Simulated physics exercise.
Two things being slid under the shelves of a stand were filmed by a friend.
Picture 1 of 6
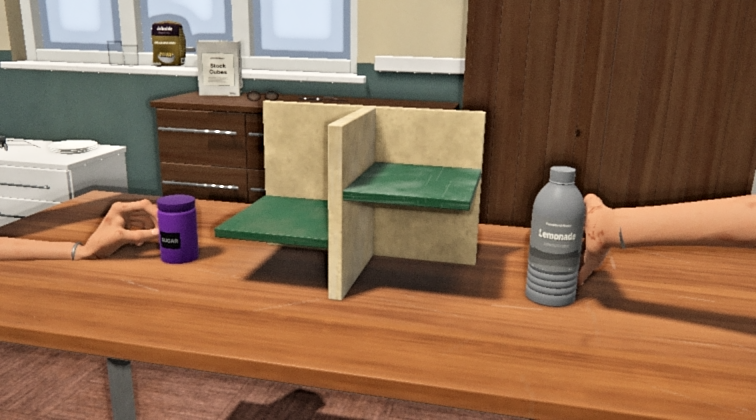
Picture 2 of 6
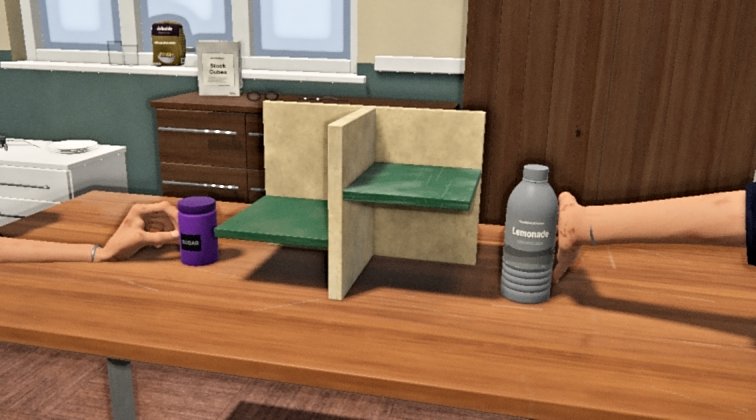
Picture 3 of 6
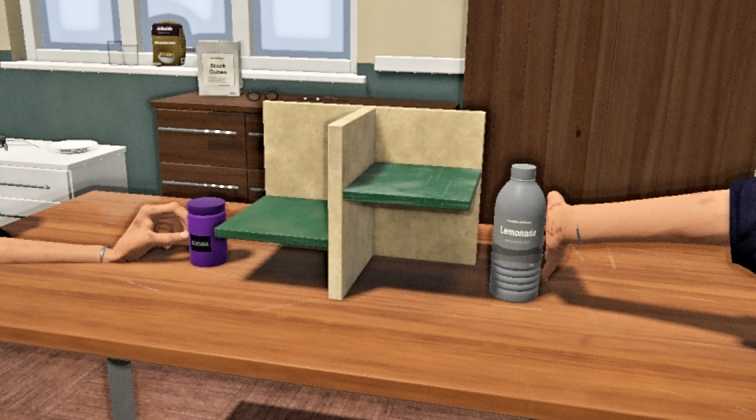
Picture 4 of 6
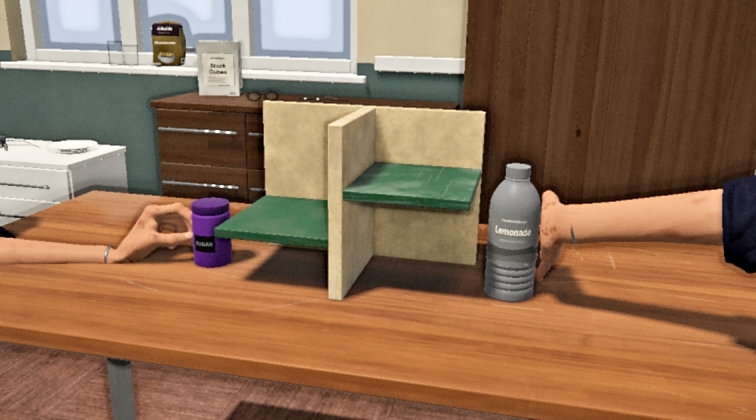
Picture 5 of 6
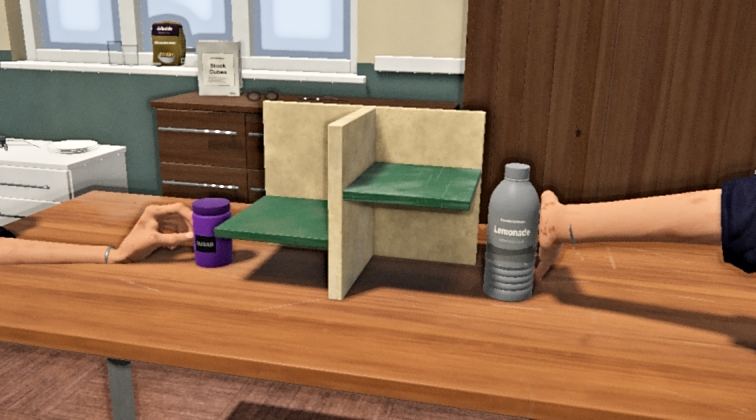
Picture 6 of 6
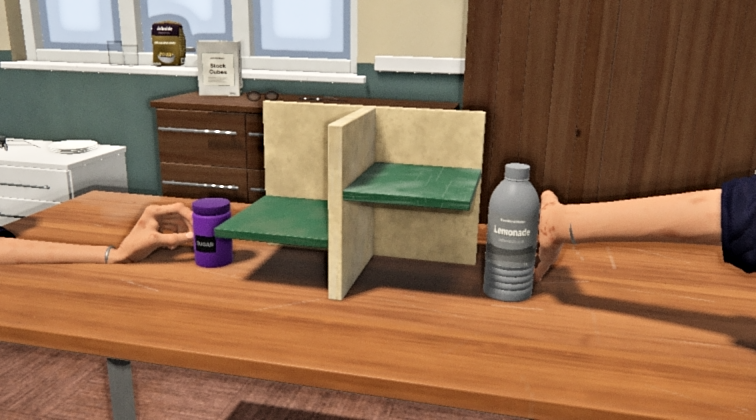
A purple jar and a grey bottle slide inward toward a stand, pushed by hands.
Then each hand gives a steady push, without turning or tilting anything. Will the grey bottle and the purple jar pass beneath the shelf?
The grey bottle does not pass; the purple jar does not pass.
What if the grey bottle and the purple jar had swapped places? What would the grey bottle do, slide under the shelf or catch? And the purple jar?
Grey bottle - blocked; purple jar - clear.
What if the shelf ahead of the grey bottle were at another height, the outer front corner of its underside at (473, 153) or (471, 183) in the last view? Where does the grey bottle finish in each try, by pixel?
Near (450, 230) and (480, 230).
Then, 0.24 s past the last view, grey bottle sliding up to the opening near (503, 230); purple jar sliding up to the opening near (222, 233).
Finally, the grey bottle catches on the edge, near (491, 229); the purple jar catches on the edge, near (225, 234).
